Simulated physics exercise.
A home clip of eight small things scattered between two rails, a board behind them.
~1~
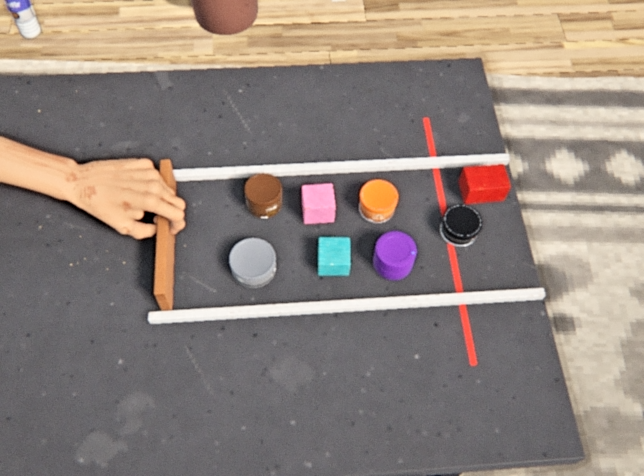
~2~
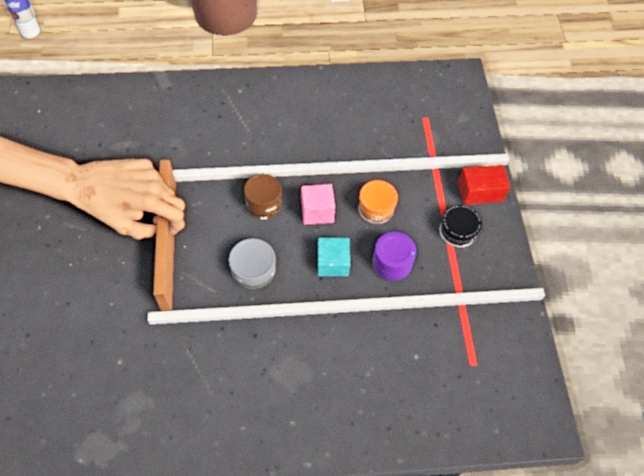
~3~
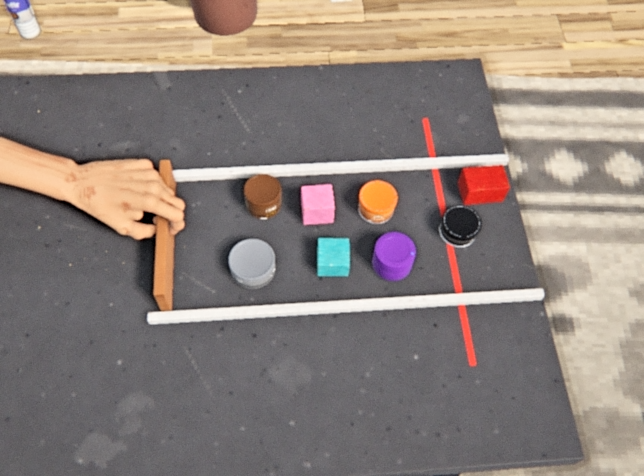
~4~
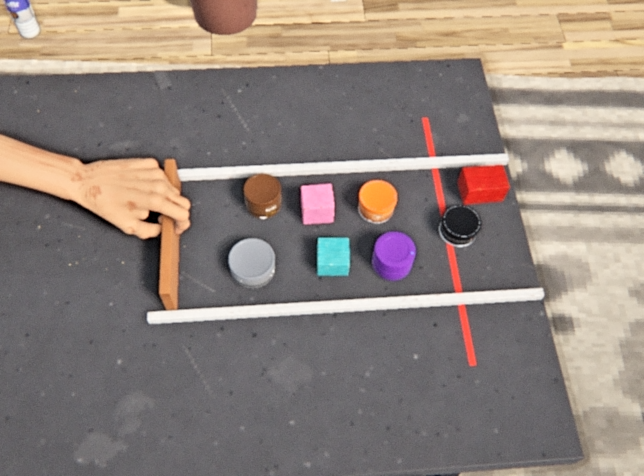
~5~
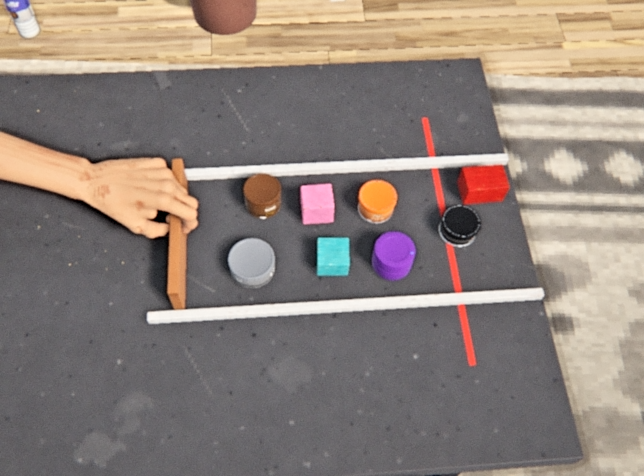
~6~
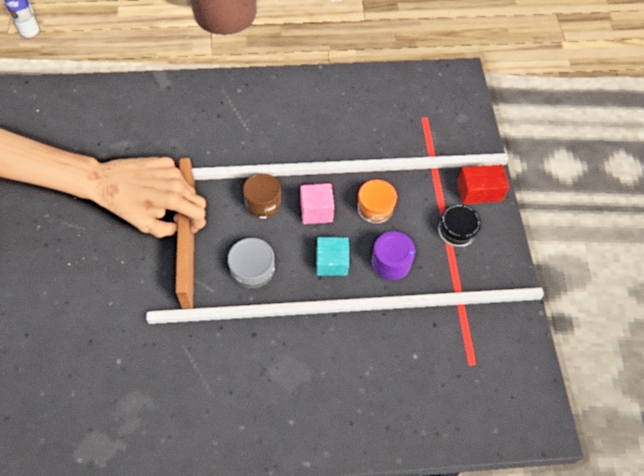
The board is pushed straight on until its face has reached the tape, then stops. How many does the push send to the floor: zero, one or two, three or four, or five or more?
The number that fall off is one or two.
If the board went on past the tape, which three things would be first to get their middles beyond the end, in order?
The order is the purple lid, then the red block, then the turquoise block.
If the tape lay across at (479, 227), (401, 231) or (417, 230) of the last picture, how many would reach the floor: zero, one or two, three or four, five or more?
Taking them in turn, three or four; none; none.
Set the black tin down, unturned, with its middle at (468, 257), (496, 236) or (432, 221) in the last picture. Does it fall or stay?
The black tin drops off; stays on; remains up.
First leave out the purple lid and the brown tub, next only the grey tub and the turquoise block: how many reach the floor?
0 in the first case, 0 in the second.
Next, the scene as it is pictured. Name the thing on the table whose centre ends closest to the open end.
It is the red block.
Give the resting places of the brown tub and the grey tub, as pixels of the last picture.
Near (457, 180) and (476, 257).
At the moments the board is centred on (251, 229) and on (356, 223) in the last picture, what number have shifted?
By then 2, and 6.
A little later, none off yet; red block at rest near (483, 184); black tin at rest near (459, 226); purple lid at rest near (393, 256).
Next, none off yet; red block at rest near (483, 184); black tin at rest near (459, 226); purple lid shifted about its own width near (442, 254).
Later still, none off yet; red block moving near (486, 183); black tin shifted a little near (483, 227); purple lid shifted well along near (514, 261).
When it is over, the number that fall off is one or two; down, purple lid.
